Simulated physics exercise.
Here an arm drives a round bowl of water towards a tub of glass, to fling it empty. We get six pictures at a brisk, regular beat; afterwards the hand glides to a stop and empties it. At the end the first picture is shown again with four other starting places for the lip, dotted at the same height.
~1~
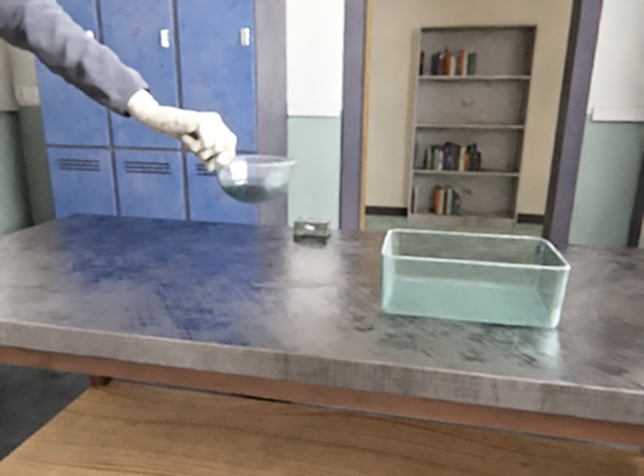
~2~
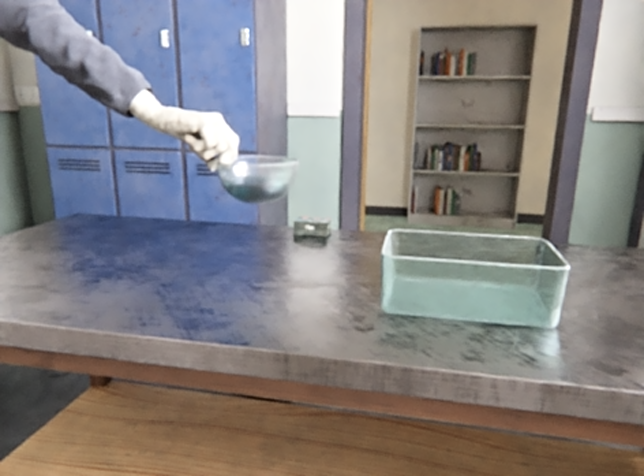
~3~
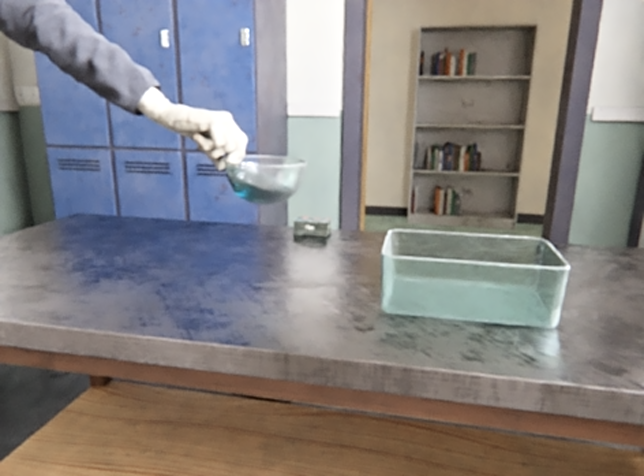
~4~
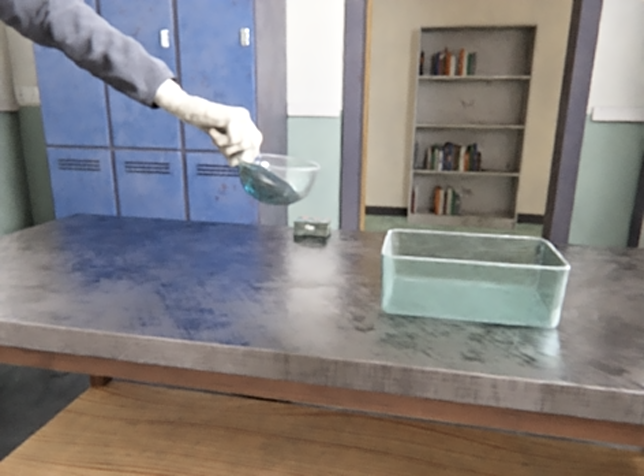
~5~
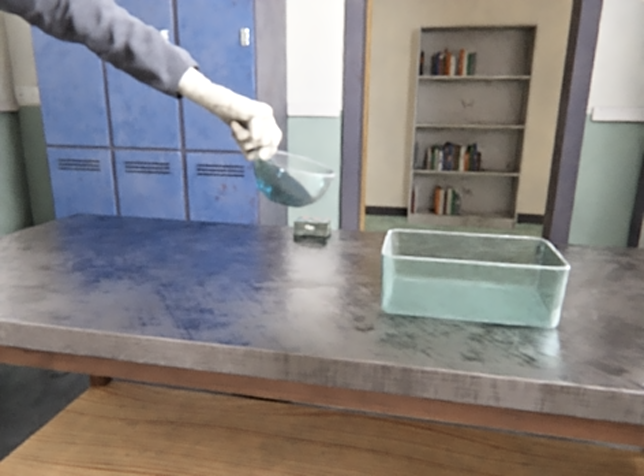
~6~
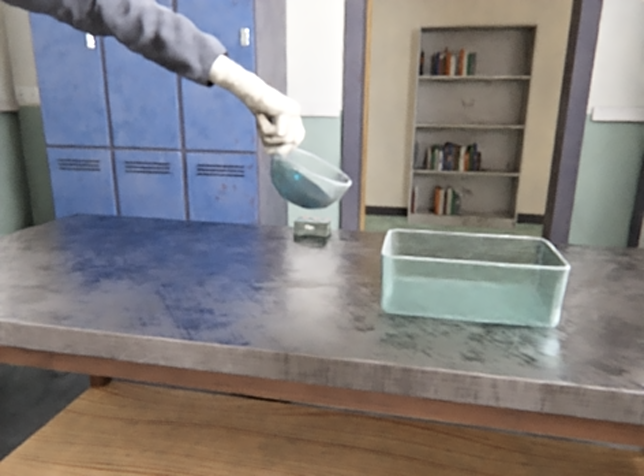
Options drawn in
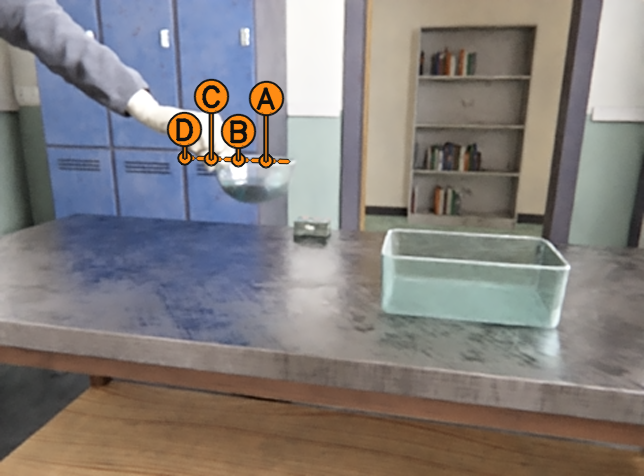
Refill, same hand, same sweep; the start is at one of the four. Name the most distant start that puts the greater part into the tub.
A will do.
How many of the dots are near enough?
One of them.
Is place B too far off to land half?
Yes, it does.
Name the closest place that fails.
The answer is B.
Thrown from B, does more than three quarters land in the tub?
No, it does not.
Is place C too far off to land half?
Yes.
In orange, A at (266, 160); B at (238, 159); C at (211, 158); D at (184, 157).
With A, about 64 % lands in the tub, 29 % falls short and 7 % goes beside or beyond.
With B, about 36 % lands in the tub, 60 % falls short and 4 % goes beside or beyond.
With C, about 5 % lands in the tub, 92 % falls short and 3 % goes beside or beyond.
With D, about 0 % lands in the tub, 98 % falls short.
